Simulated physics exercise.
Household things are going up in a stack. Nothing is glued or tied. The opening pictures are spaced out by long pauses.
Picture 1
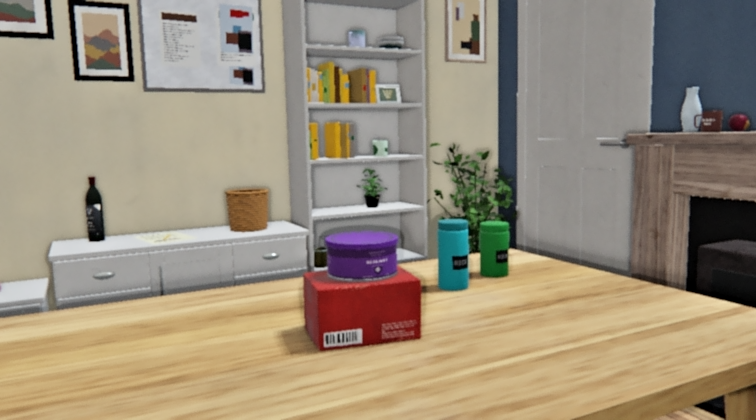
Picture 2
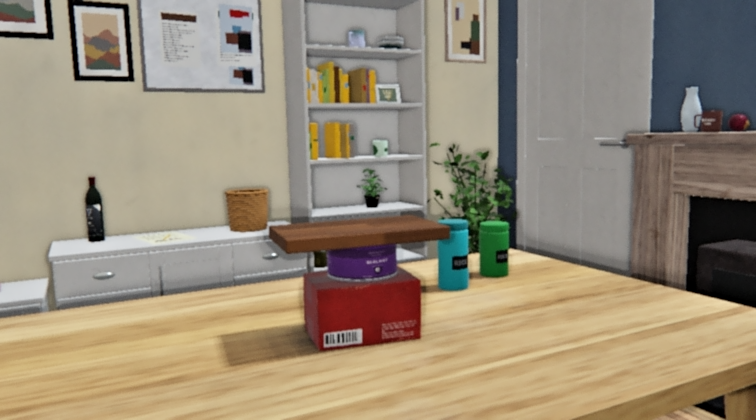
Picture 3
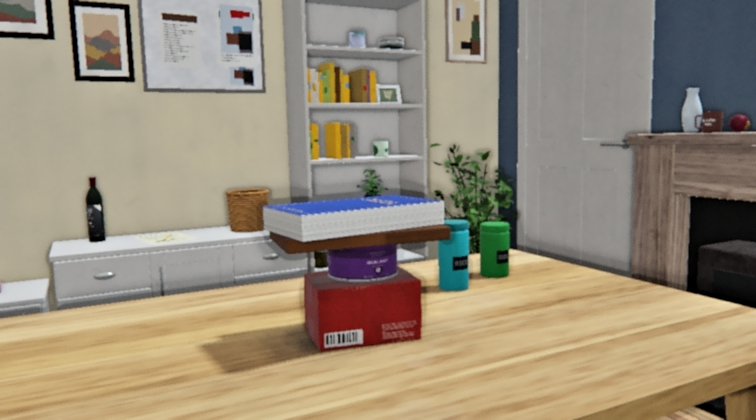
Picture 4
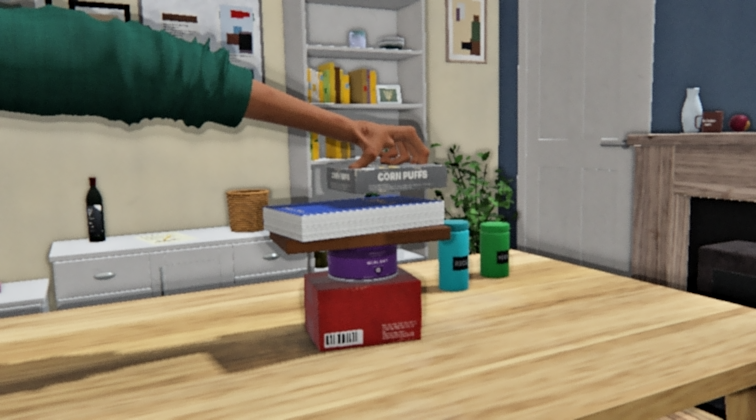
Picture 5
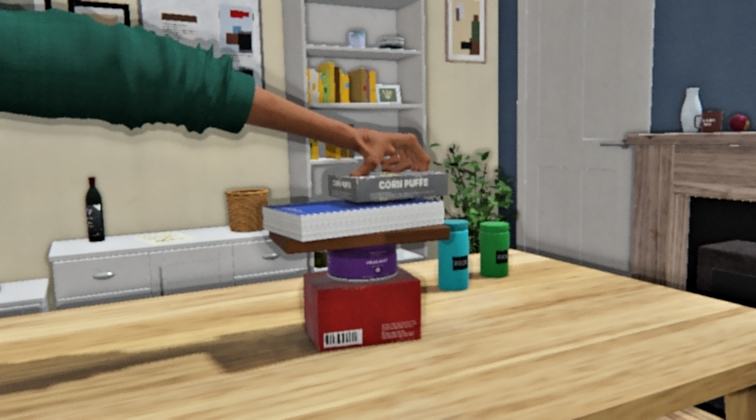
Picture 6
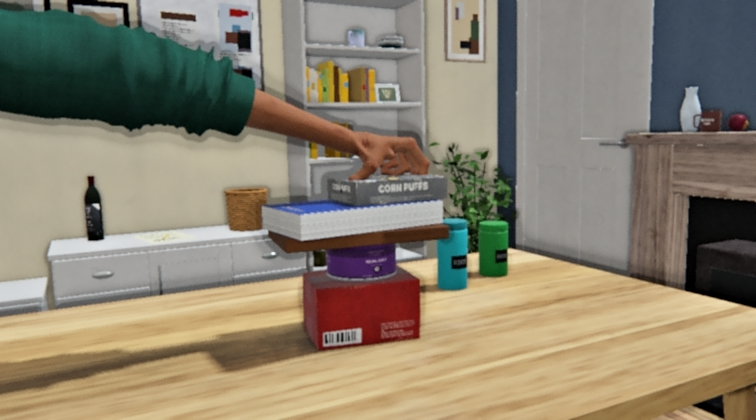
A hand in a green sleeve lowered a grey packet onto the right side of a blue-topped white block, after that block and a brown board had appeared above a purple tin on a red box.
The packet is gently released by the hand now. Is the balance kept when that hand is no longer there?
Most likely the pile will bear the load.
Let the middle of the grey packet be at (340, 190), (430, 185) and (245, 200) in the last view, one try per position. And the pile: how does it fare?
Well, on the first go it stays steady, on the second it tumbles down, and on the third it tumbles down.
Then, 0.20 s later than the last frame, all is still.
Then, 0.50 s later than the last frame, grey packet resting near (387, 189).
When it is over, all 7 as before. End places, in pixels of the last picture, grey packet near (387, 189). The pile stays up.
